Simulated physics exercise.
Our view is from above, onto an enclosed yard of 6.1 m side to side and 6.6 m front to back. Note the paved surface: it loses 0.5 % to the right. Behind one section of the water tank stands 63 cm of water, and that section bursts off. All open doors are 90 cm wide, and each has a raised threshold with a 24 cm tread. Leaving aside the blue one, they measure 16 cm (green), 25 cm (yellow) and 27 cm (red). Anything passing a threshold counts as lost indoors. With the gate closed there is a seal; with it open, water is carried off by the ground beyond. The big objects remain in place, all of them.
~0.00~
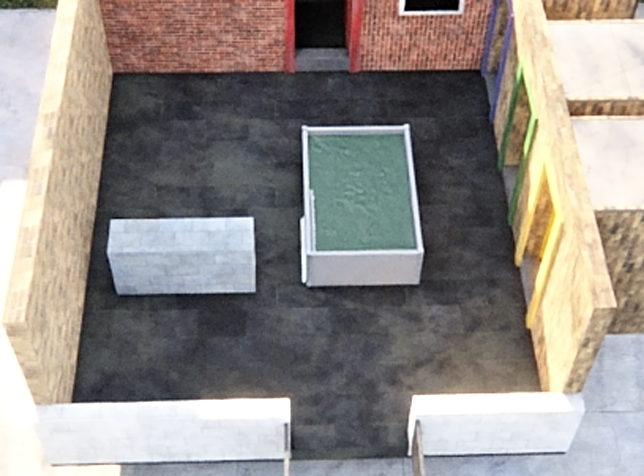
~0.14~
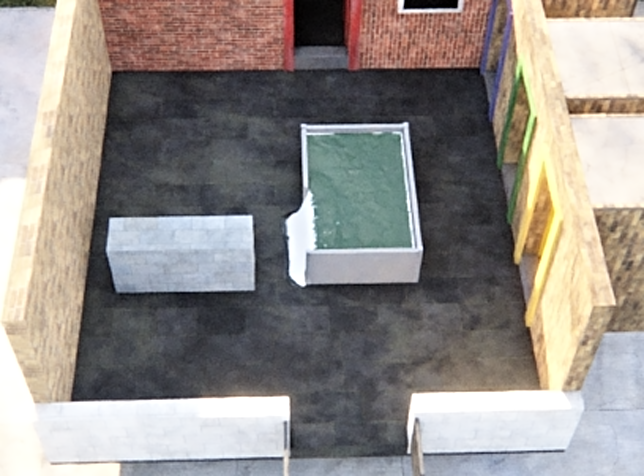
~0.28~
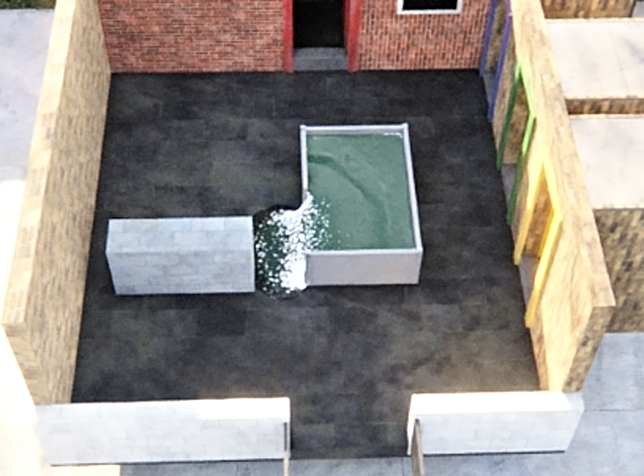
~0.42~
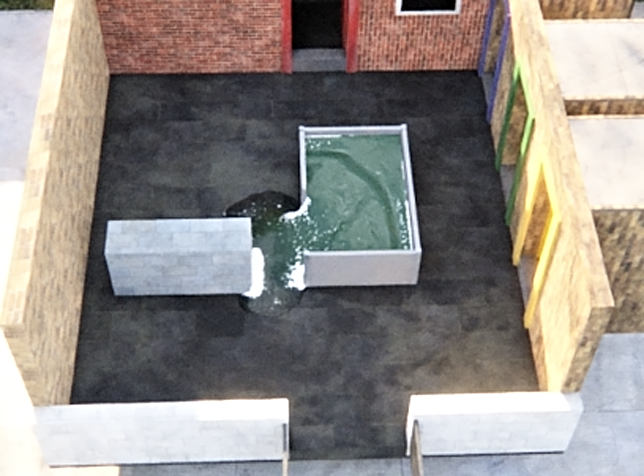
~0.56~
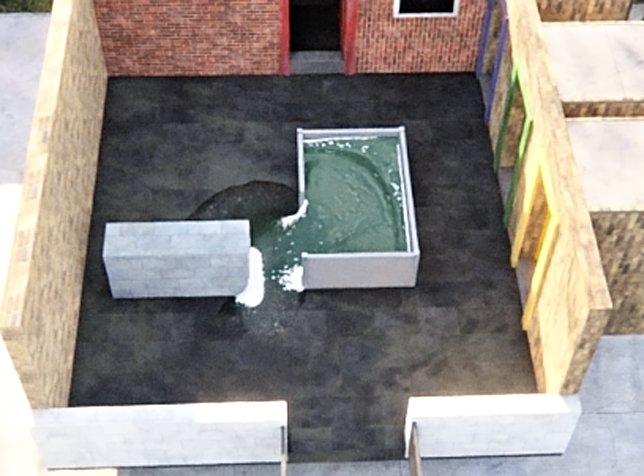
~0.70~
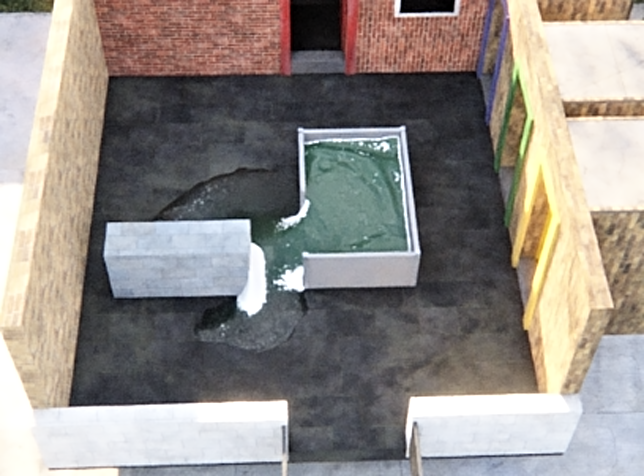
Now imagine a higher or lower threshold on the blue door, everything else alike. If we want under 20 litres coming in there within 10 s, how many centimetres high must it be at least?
About 6 centimetres.
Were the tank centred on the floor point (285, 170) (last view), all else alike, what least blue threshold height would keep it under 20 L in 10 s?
With that change, some 12.5 centimetres.
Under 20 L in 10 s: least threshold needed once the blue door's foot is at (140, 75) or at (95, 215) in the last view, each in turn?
In turn: Roughly 17 cm, roughly 20 cm.
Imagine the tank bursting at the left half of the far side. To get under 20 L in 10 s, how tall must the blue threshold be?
Roughly 16 cm.
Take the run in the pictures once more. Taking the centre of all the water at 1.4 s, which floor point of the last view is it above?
(307, 237).
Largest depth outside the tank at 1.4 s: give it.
44 cm.
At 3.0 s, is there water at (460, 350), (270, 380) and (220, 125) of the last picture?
In order: Untouched, soaked, soaked.
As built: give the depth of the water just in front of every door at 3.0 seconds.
Door by door, in centimetres - blue 0, green 0, yellow 0, red 0.
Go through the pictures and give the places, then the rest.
Still water, 63 cm deep, in the water tank at (360, 191); the blue door at (497, 50) is dry, in the first picture.
The front is at (289, 272), 0.3 m from the gap at (309, 238); 0.3 m2 of floor is wet, 63 cm left at the back, in the second picture.
Water pours out at (308, 242) and has run 0.8 m, to a hidden place; about 10 cm deep outside, 63 cm at the back, in the third picture.
Water pours out at (307, 243) and has run 1.4 m, to a hidden place; about 9 cm deep outside, 59 cm at the back, in the fourth picture.
The gap is at (305, 246), the front 1.8 m out at a hidden place; the back of the water tank holds 53 cm, in the fifth picture.
The front is at a hidden place, 2.4 m from the gap at (306, 245); 3.8 m2 of floor is wet, 54 cm left at the back; 3.6 m in a straight line remain to the blue door at (493, 51), in the sixth picture.
After 1.4 s water covers 25 % of the floor, deepest (44 cm) near (253, 274); it has not reached the blue door.
After 3.0 s water covers 50 % of the floor, deepest (26 cm) near (109, 80); it has not reached the blue door.
After 10.0 s water covers 95 % of the floor, deepest (10 cm) near (474, 91); 9 cm at the blue door, 0 litres in over its 11 cm threshold.
At the blue door as built, the water arrived by 5.5 s and peaked near 10 cm at 8.2 s.
With a threshold of 5.5 cm, 29 litres would have come in within the 10 s; with 7.5 cm, 8 litres. So under 20 litres takes about 6 cm.
